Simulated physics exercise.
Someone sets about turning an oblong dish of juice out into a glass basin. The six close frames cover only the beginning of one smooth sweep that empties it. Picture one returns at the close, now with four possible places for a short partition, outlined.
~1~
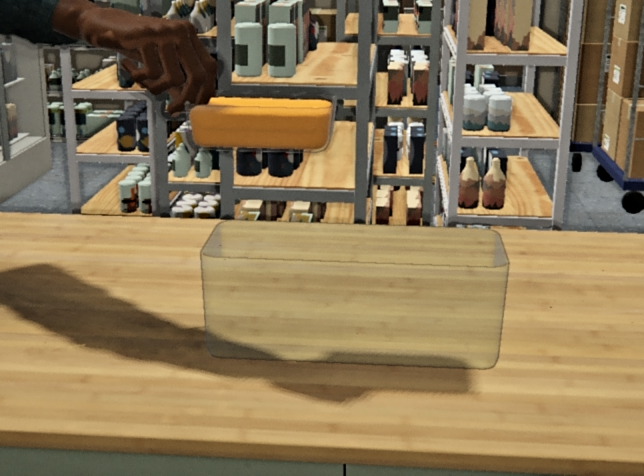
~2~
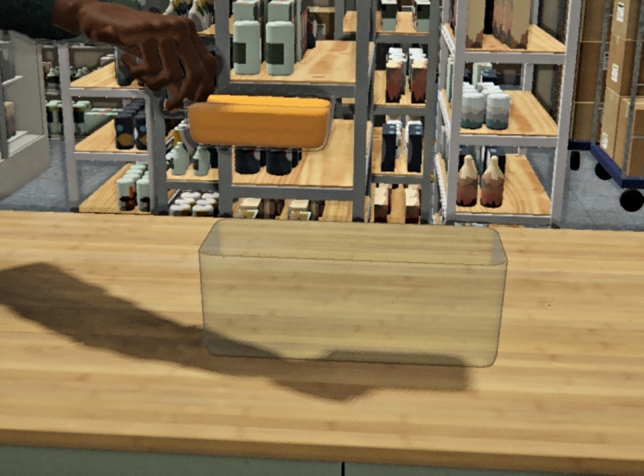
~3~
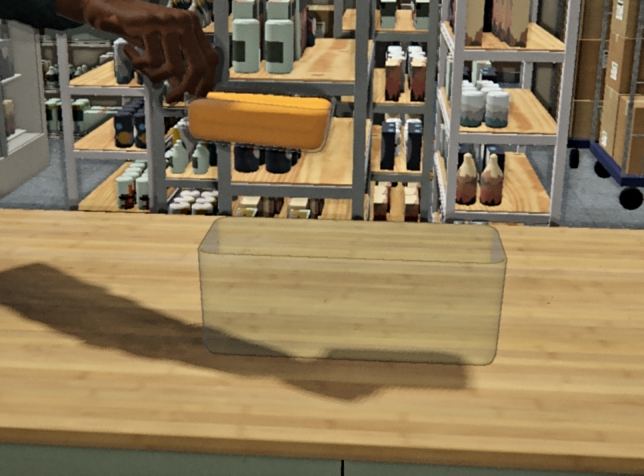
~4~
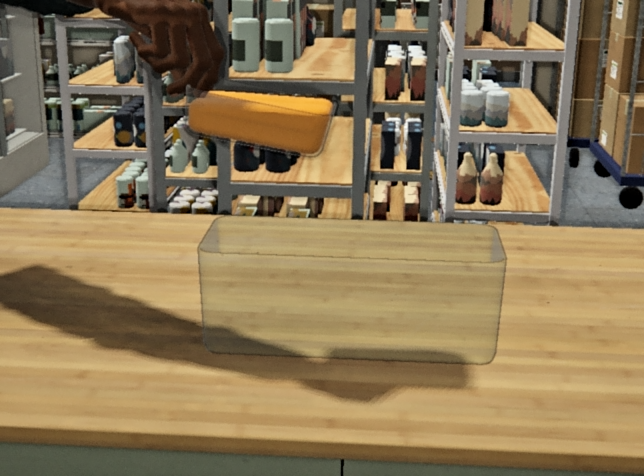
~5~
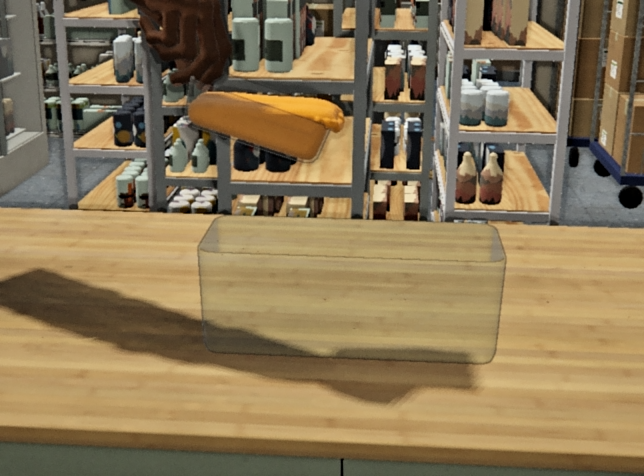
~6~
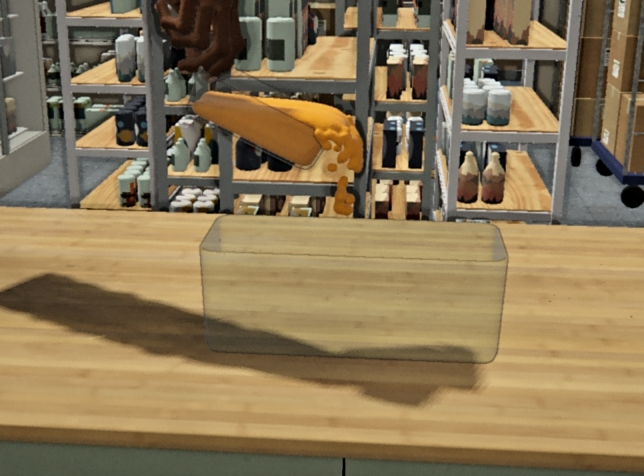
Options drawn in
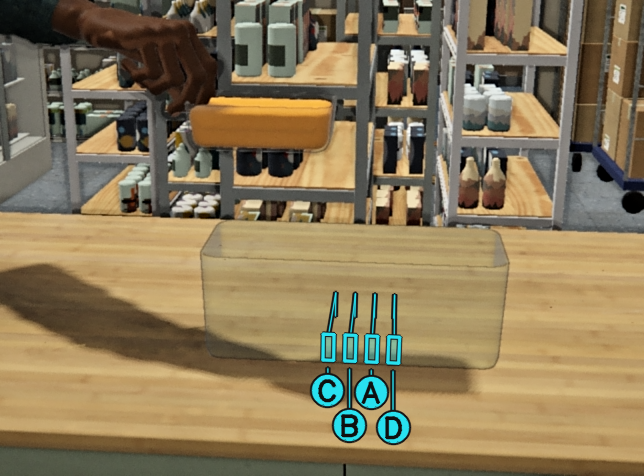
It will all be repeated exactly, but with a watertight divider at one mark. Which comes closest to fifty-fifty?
Use place D.
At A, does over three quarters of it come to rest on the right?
No, it does not.
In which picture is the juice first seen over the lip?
Picture 5.
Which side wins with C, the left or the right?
More ends on the right.
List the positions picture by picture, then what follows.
Upright, lip at (332, 100); basin from (207, 354) to (498, 367); nothing has left yet, in the first picture.
Upright, lip at (331, 100); nothing has left yet, in the second picture.
Tipped about 4°, lip at (331, 102); nothing has left yet, in the third picture.
Tipped about 10°, lip at (332, 108); nothing has left yet, in the fourth picture.
Tipped about 17°, lip at (332, 116); juice is over the lip, down to (339, 126), in the fifth picture.
Tipped about 26°, lip at (333, 126); juice is over the lip, down to (347, 207), in the sixth picture.
On the marked copy, A at (371, 370); B at (349, 369); C at (327, 368); D at (393, 371).
With A, about 31 % ends left of the wall and 66 % right of it.
With B, about 25 % ends left of the wall and 72 % right of it.
With C, about 19 % ends left of the wall and 79 % right of it; 3 % is lost outside.
With D, about 45 % ends left of the wall and 53 % right of it.
